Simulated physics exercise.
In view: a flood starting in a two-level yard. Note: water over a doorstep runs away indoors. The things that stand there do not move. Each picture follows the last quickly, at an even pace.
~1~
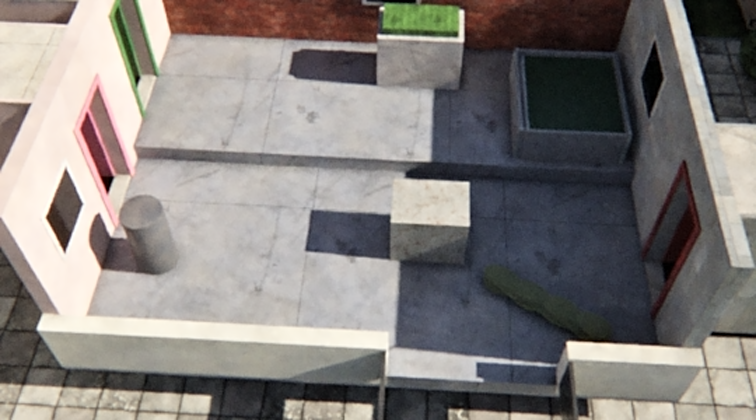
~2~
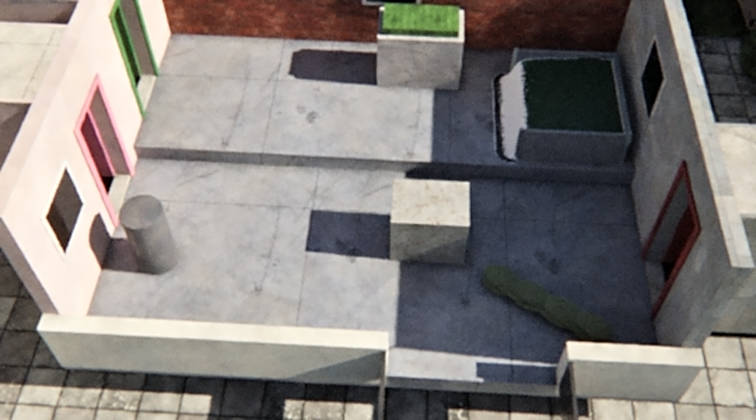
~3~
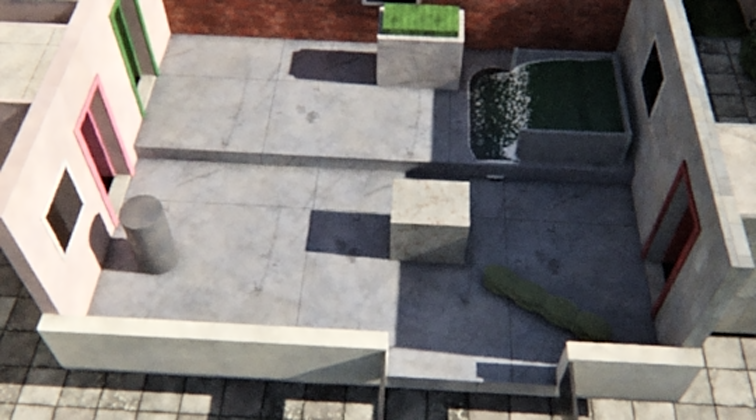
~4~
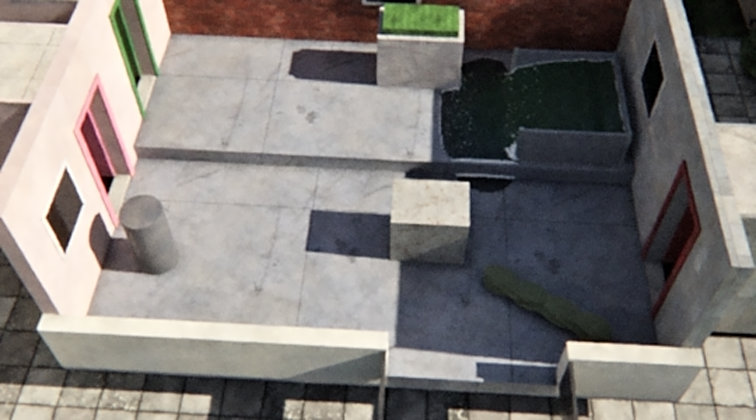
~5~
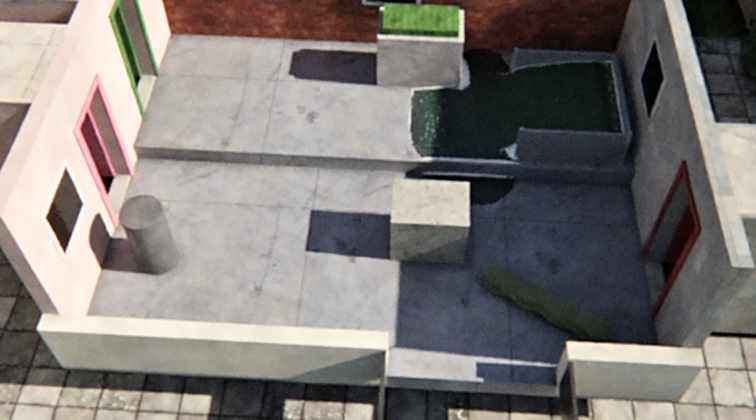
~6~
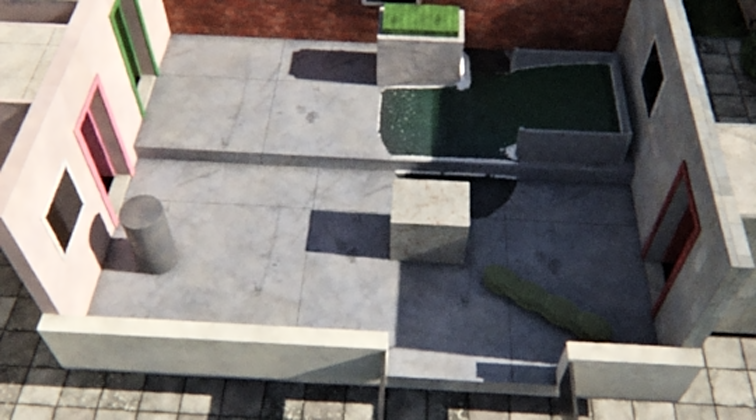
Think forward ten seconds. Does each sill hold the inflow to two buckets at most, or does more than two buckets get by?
The red door keeps it to two at most; the pink door lets more get by; the green door lets more get by.
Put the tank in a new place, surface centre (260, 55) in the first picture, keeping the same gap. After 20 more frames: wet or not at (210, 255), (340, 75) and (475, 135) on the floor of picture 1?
Result: Inundated; spared; spared.
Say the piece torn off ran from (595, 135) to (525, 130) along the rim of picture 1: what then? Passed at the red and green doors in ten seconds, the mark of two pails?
Red: Past the mark; green: Short of the mark.
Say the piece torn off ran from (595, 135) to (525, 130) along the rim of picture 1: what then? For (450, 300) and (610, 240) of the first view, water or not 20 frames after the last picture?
Soaked, then soaked.
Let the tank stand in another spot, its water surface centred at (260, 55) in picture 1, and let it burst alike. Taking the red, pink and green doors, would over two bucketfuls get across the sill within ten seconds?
Red door: Misses the threshold. Pink door: Misses the threshold. Green door: Overshoots the limit.
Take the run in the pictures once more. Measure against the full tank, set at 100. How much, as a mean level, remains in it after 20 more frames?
Close to 16 in a hundred.
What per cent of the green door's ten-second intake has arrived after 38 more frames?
About 95 per cent.
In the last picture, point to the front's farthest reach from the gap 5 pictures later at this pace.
I reckon the front has reached (257, 95) by then.
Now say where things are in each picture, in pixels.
The first picture shows still water in the open tank at (570, 94).
In the second picture, the front is at (514, 161), out from the gap at (517, 109).
In the third picture, the front is at (488, 162), out from the gap at (516, 110).
In the fourth picture, the front is at a hidden place, out from the gap at (516, 111).
In the fifth picture, water pours out at (516, 111) and has run to a hidden place.
In the sixth picture, water pours out at (516, 111) and has run to (385, 132).
A moment on, water covers 25 % of the floor; the red door not reached, the pink door not reached, the green door not reached.
Next, water covers 45 % of the floor; the red door not reached, the pink door not reached, the green door not reached.
Then, water covers 65 % of the floor; the red door not reached, the pink door under two buckets in, the green door over two buckets in.
Later, water covers 70 % of the floor; the red door wet at the sill, nothing in, the pink door over two buckets in, the green door far over two buckets in.
In the end, water covers 85 % of the floor; the red door wet at the sill, nothing in, the pink door over two buckets in, the green door far over two buckets in.
